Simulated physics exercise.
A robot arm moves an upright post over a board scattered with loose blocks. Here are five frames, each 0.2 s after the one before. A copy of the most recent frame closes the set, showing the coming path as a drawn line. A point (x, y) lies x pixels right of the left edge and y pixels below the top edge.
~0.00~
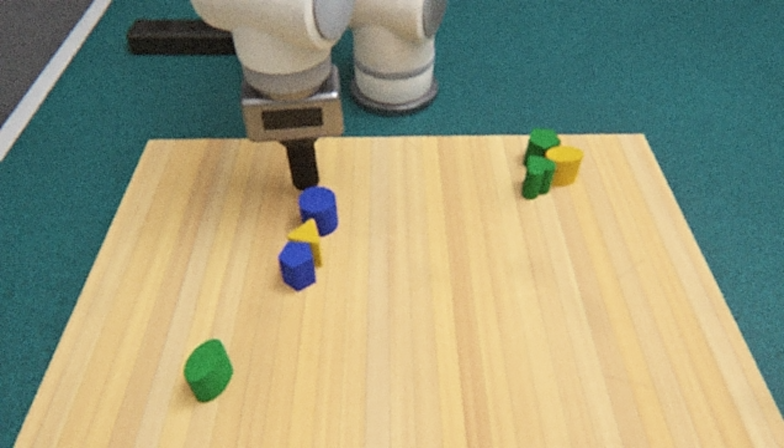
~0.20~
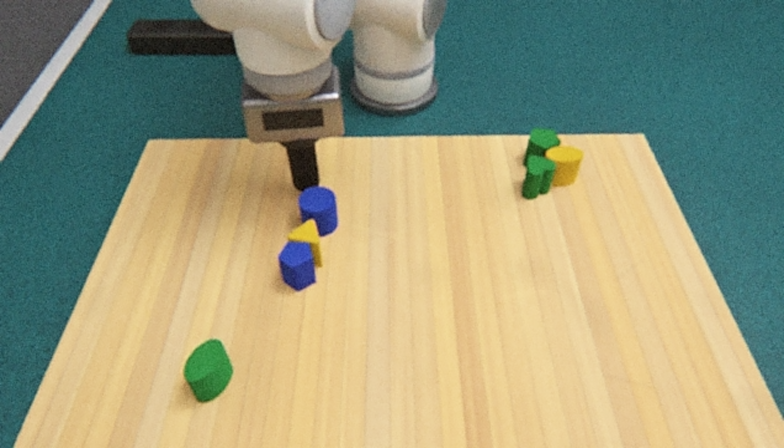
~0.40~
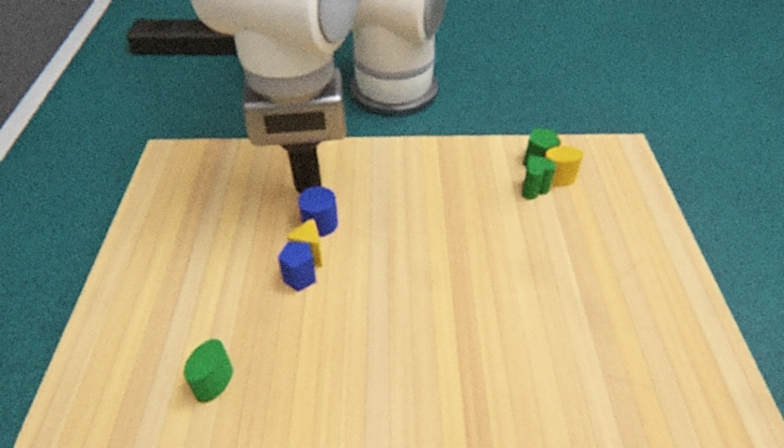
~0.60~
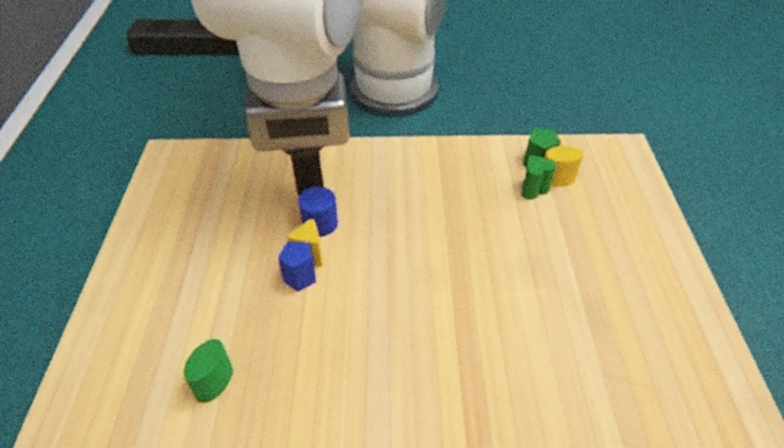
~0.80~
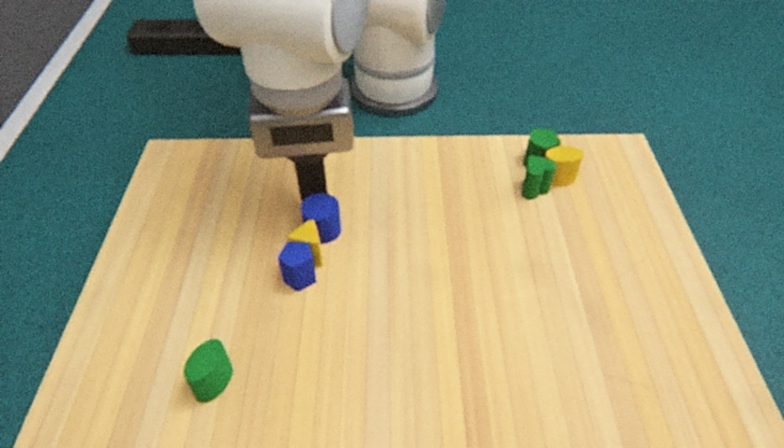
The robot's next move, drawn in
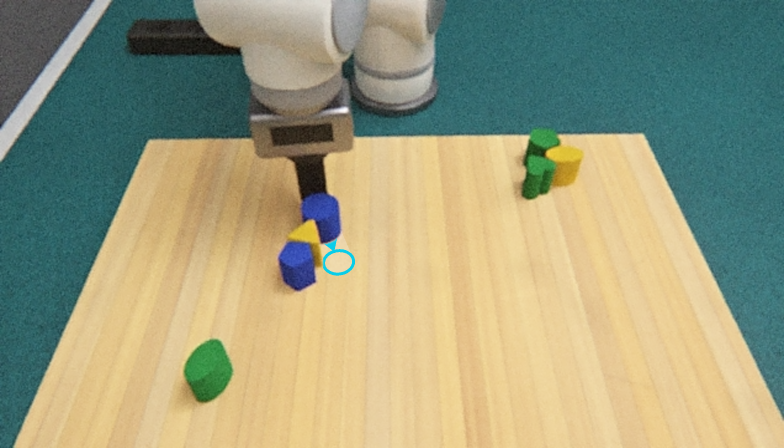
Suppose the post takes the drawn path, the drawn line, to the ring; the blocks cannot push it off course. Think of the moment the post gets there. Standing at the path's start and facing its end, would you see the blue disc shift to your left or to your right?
It gets pushed left.
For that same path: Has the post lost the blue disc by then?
No, I don't think so.
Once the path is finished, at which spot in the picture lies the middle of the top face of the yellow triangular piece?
It comes to (322, 261).
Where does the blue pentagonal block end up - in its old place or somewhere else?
The block you're asking about gets moved.
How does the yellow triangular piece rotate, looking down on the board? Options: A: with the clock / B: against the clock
Option A.
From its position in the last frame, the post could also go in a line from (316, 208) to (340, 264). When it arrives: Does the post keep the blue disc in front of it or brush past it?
Still leading.
The line goes from (316, 208) to (339, 262).
What follows on the original path. Halfway along, post (326, 223); blue pentagonal block (290, 262), turned 35° clockwise; yellow triangular piece (319, 251), turned 70° clockwise; blue disc (340, 231).
At the end, post (337, 251); blue pentagonal block (289, 262), turned 35° clockwise; yellow triangular piece (322, 261), turned 105° clockwise; blue disc (359, 257).
